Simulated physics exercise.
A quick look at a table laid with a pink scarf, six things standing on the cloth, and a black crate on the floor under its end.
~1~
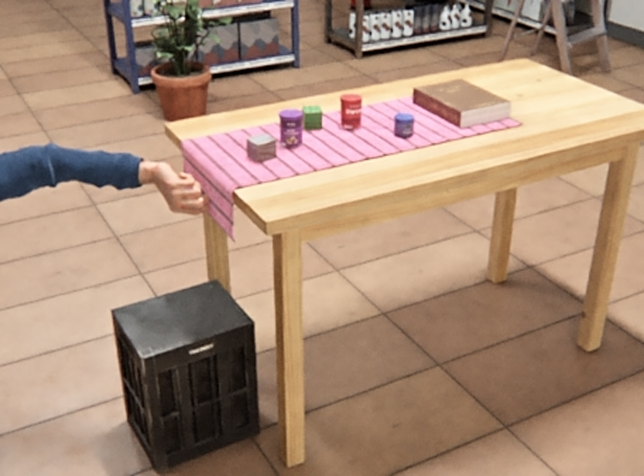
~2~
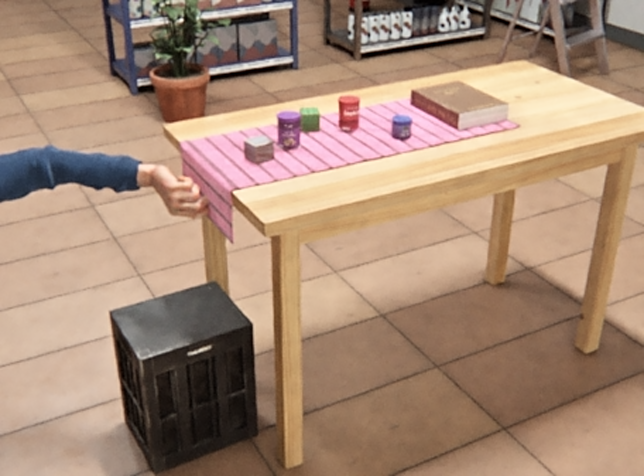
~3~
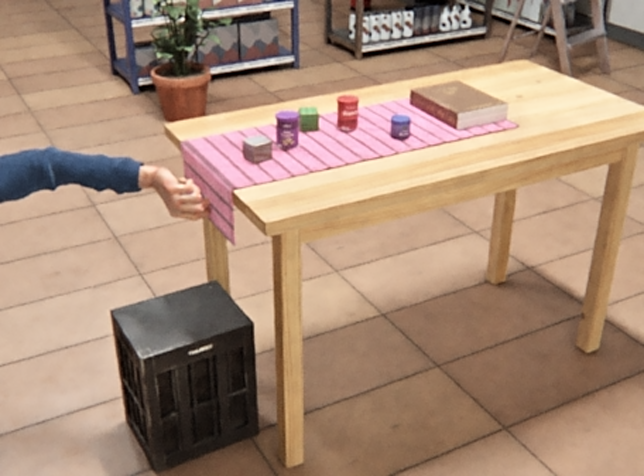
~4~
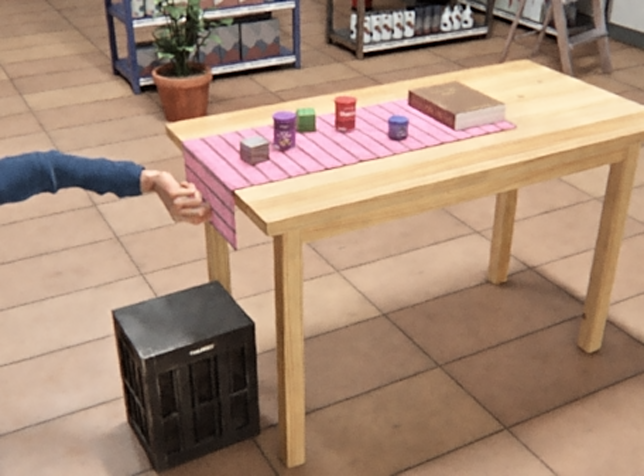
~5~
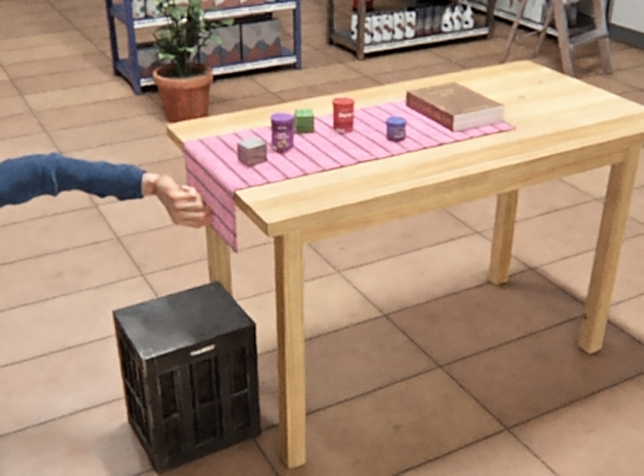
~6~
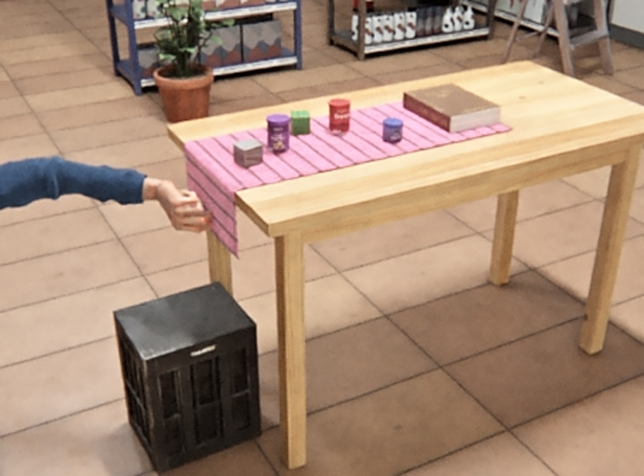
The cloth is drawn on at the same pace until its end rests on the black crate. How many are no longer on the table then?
The count of fallen things is two.
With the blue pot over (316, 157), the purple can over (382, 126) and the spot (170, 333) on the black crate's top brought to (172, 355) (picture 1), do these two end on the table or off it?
The blue pot falls; the purple can remains up.
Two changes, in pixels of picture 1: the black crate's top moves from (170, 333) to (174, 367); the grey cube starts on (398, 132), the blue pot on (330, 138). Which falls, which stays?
The grey cube does not fall, the blue pot drops off.
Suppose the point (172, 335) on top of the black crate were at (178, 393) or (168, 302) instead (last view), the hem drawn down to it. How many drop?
It would be 4 and 1.
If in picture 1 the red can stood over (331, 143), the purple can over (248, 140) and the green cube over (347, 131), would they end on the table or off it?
The red can does not fall, the purple can tumbles off, the green cube stays on.
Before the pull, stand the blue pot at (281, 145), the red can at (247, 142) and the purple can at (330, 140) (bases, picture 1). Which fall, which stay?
The blue pot drops off, the red can falls, the purple can remains up.
Early on, hem near (213, 268); grey cube gone.
Midway, hem on the crate; grey cube and purple can gone.
Finally, hem on the crate; grey cube and purple can gone. It carries off two.
